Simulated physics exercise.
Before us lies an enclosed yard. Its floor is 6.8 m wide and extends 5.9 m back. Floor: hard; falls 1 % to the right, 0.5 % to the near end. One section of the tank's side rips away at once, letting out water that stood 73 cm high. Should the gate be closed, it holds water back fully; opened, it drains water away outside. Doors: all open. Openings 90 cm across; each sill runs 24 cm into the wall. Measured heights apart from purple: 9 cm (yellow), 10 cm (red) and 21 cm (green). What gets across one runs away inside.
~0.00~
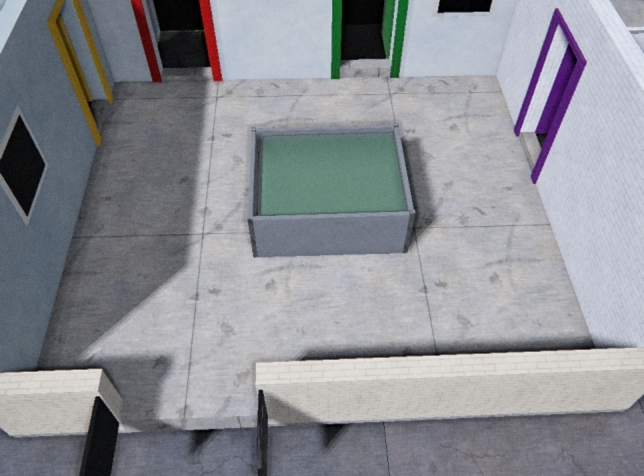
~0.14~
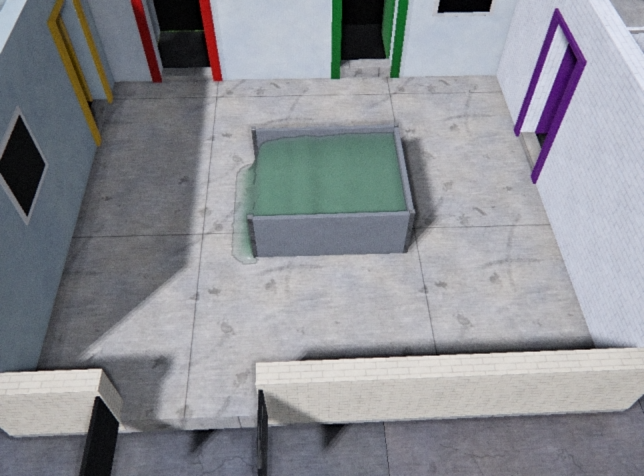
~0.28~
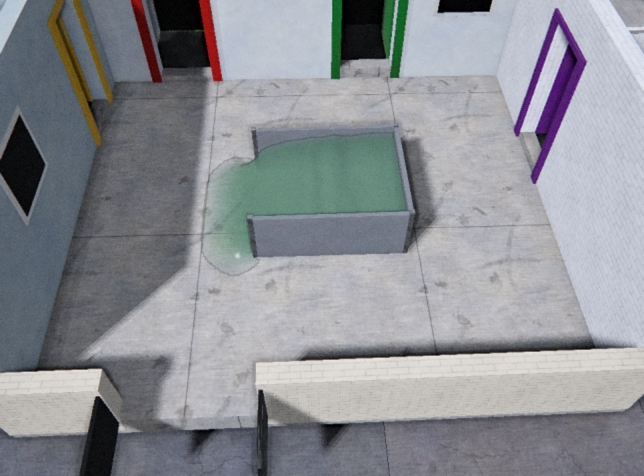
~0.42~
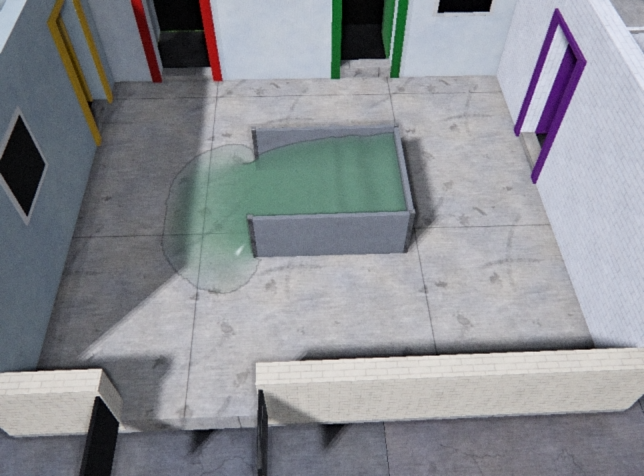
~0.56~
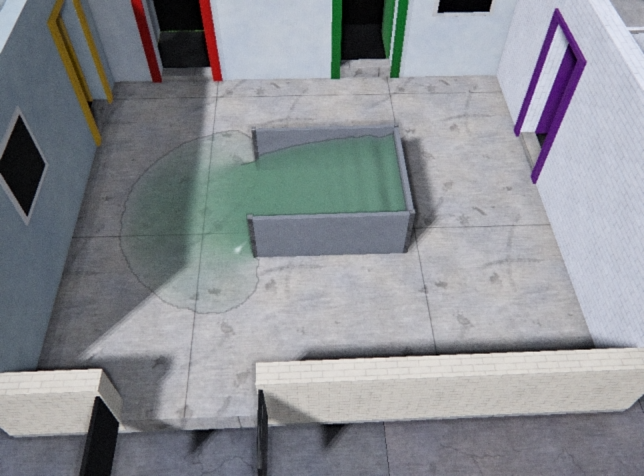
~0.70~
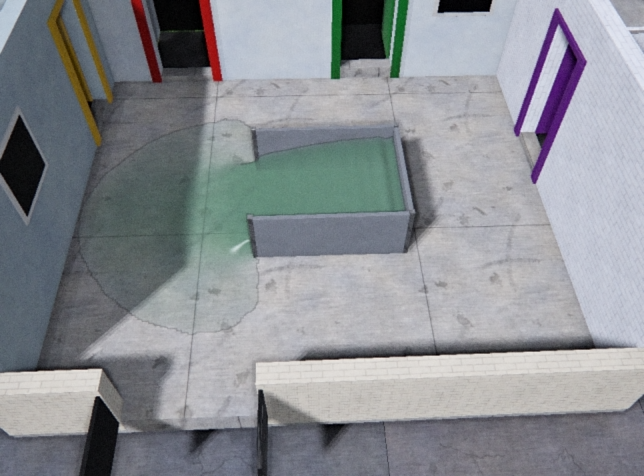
The video shows a gray tank of green water in a walled yard with colored doorways; its left side opens, and the water pours out, spreading leftward across the concrete floor in a widening rounded sheet.
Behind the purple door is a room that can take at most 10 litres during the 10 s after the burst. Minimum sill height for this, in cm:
7.5 cm, roughly.
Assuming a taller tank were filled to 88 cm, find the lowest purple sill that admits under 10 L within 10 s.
Roughly 9.0 cm high.
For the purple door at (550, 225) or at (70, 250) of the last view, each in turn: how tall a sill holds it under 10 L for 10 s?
Roughly 9.0 and 31 cm.
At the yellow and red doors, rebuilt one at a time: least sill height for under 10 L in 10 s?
Roughly 16 cm at yellow and 15 cm at red.
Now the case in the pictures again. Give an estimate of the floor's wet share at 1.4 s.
Wet share: Around 30 %.
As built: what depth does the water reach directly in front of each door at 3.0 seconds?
Centimetres: Yellow = 13, red = 15, purple = 0, green = 0.
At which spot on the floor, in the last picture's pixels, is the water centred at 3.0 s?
Roughly (179, 217).
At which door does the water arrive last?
Last in order comes the purple door.
After 1.4 s water covers 30 % of the floor, deepest (40 cm) near (90, 221); it has not reached the purple door.
After 3.0 s water covers 40 % of the floor, deepest (33 cm) near (28, 403); it has not reached the purple door.
After 10.0 s water covers 95 % of the floor, deepest (12 cm) near (544, 229); 9 cm at the purple door, 0 litres in over its 10 cm sill.
At the purple door as built, the water arrived by 5.6 s and peaked near 10 cm at 7.2 s.
With a sill of 6 cm, 22 litres would have come in within the 10 s; with 9.5 cm, 0 litres. So under 10 litres takes about 7.5 cm.
